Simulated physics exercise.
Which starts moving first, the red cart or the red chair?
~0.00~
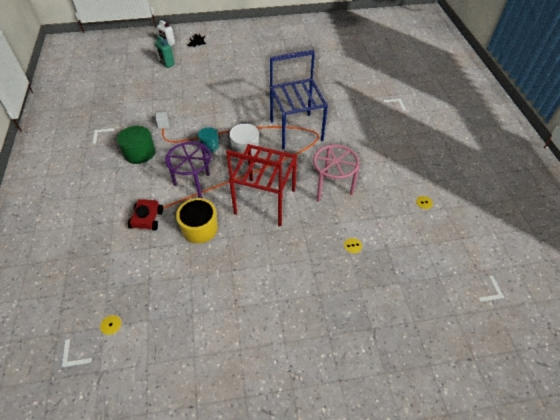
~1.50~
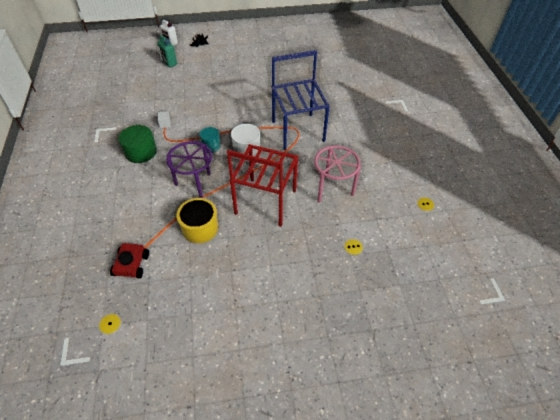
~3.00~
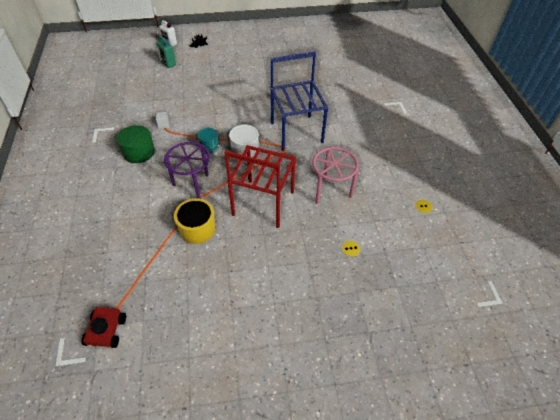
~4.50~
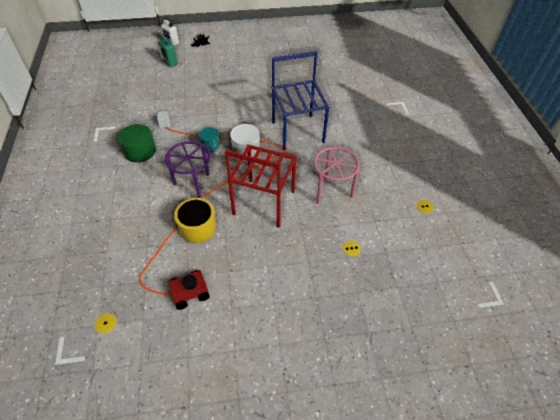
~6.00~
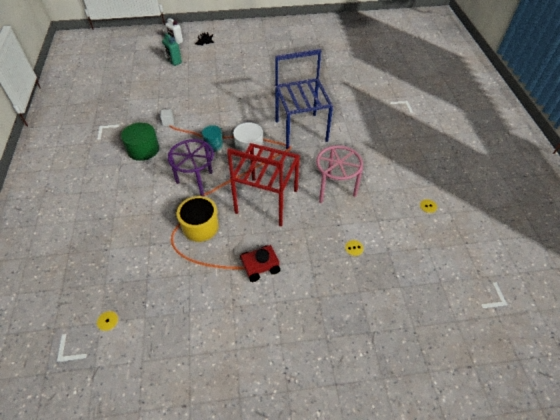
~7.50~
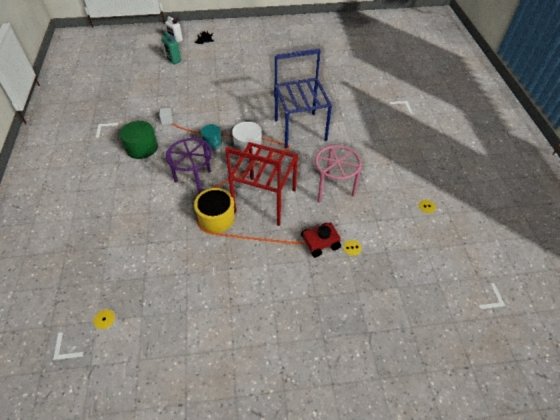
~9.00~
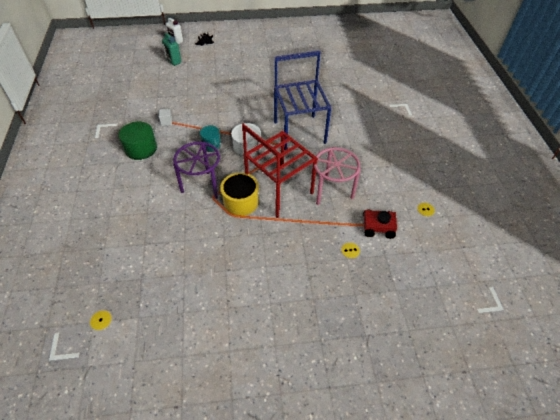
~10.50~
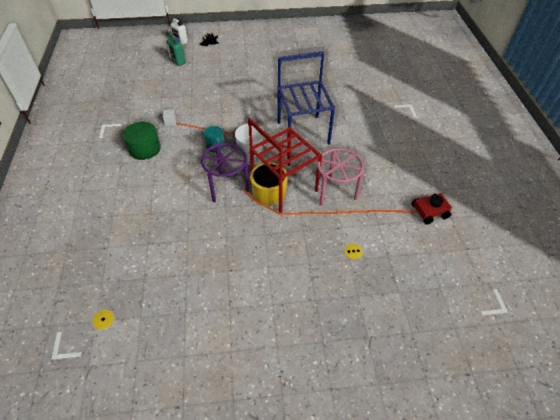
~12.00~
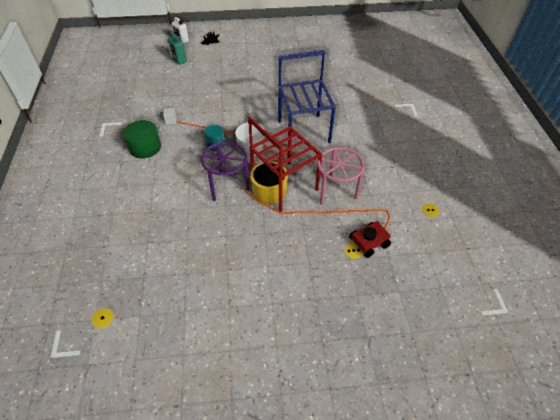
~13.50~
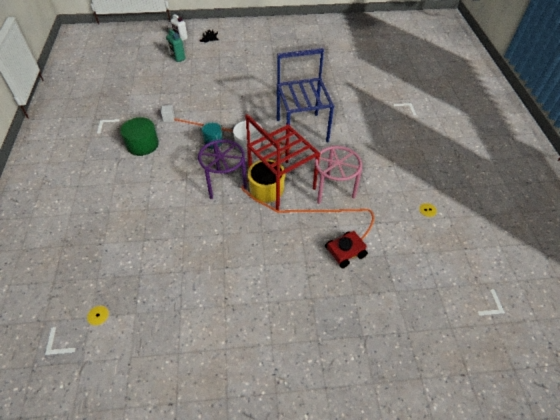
The red cart starts moving first, heading down the floor. The red chair only shifts later, as the cart pulls away to the right with its orange lead.
Red cart trailing an orange lead down and then right across the floor, dragging yellow pot, red chair and purple stool, then turning back.
